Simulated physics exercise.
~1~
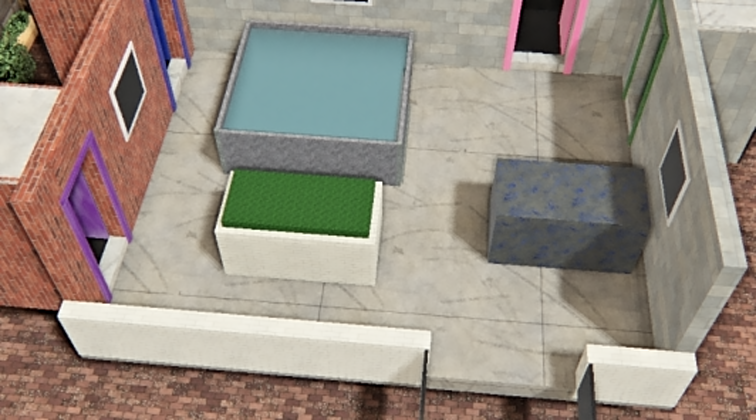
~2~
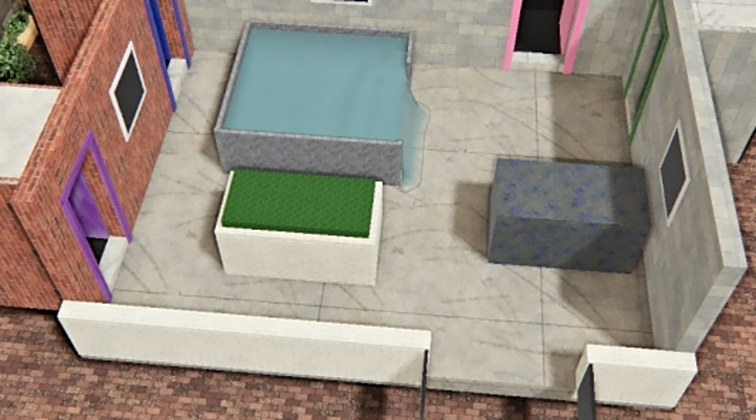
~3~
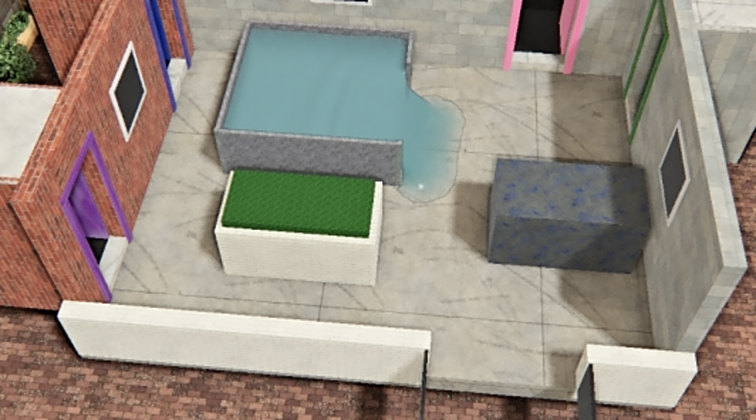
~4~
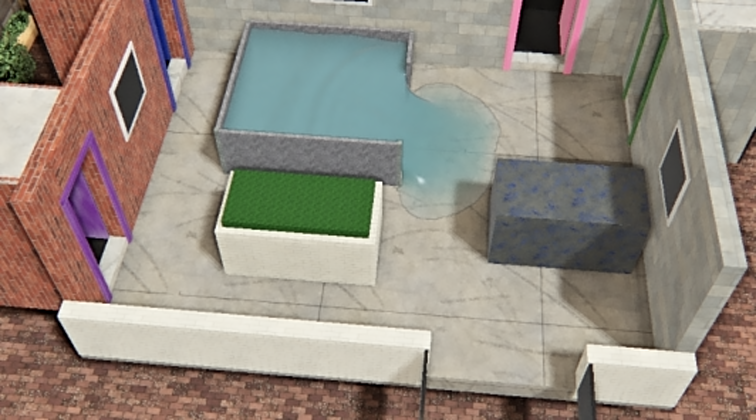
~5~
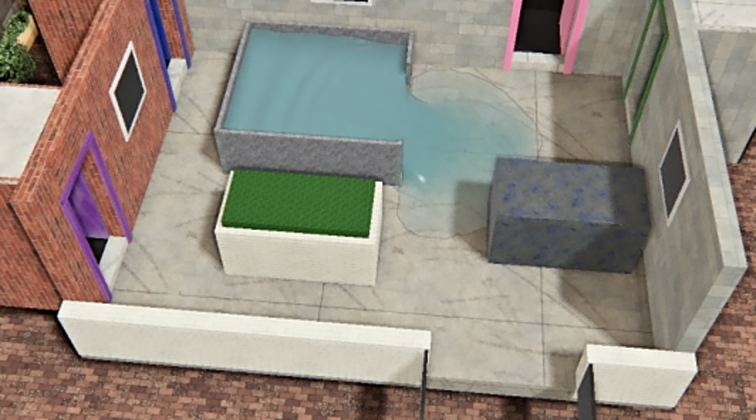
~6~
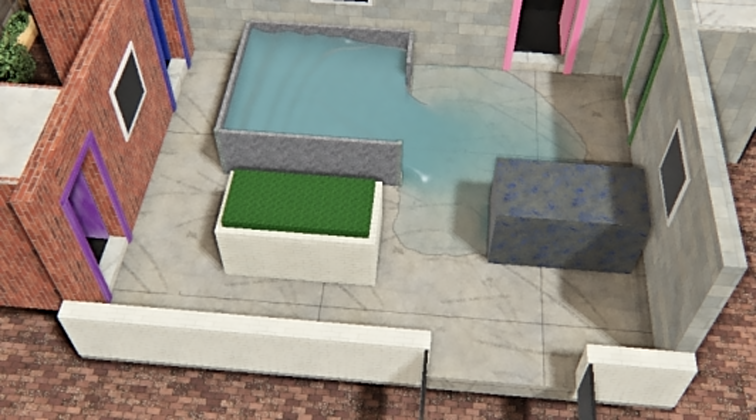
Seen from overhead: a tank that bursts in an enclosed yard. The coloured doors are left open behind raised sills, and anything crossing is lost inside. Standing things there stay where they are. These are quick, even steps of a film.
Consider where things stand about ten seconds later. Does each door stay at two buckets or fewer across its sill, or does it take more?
Taking them in turn: The purple door stays at two or fewer, the green door takes more, the pink door takes more, the blue door stays at two or fewer.
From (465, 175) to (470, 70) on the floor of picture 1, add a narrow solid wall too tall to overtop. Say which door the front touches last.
It's the purple one.
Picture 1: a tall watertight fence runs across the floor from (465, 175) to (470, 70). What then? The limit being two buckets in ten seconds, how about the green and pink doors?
Here the green door receives a smaller amount and the pink door receives a smaller amount.
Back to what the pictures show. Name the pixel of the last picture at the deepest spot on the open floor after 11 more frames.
That spot is close to (628, 202).
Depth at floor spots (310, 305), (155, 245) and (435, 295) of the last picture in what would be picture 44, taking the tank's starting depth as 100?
First 6, next 2, last 6 in a hundred.
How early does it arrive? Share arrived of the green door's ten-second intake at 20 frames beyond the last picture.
Roughly 70 per cent.
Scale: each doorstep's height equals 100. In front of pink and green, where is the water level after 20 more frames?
The first comes to about 180 percent, the second to about 220 percent.
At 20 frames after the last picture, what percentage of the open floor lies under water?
Roughly 60 percent, I'd say.
A moment on, water covers 40 % of the floor; the purple door not reached, the green door over two buckets in, the pink door wet at the sill, nothing in, the blue door not reached.
Next, water covers 50 % of the floor; the purple door not reached, the green door far over two buckets in, the pink door wet at the sill, nothing in, the blue door not reached.
Then, water covers 60 % of the floor; the purple door not reached, the green door far over two buckets in, the pink door over two buckets in, the blue door not reached.
Later, water covers 80 % of the floor; the purple door wet at the sill, nothing in, the green door far over two buckets in, the pink door far over two buckets in, the blue door wet at the sill, nothing in.
In the end, water covers 95 % of the floor; the purple door wet at the sill, nothing in, the green door far over two buckets in, the pink door far over two buckets in, the blue door wet at the sill, nothing in.
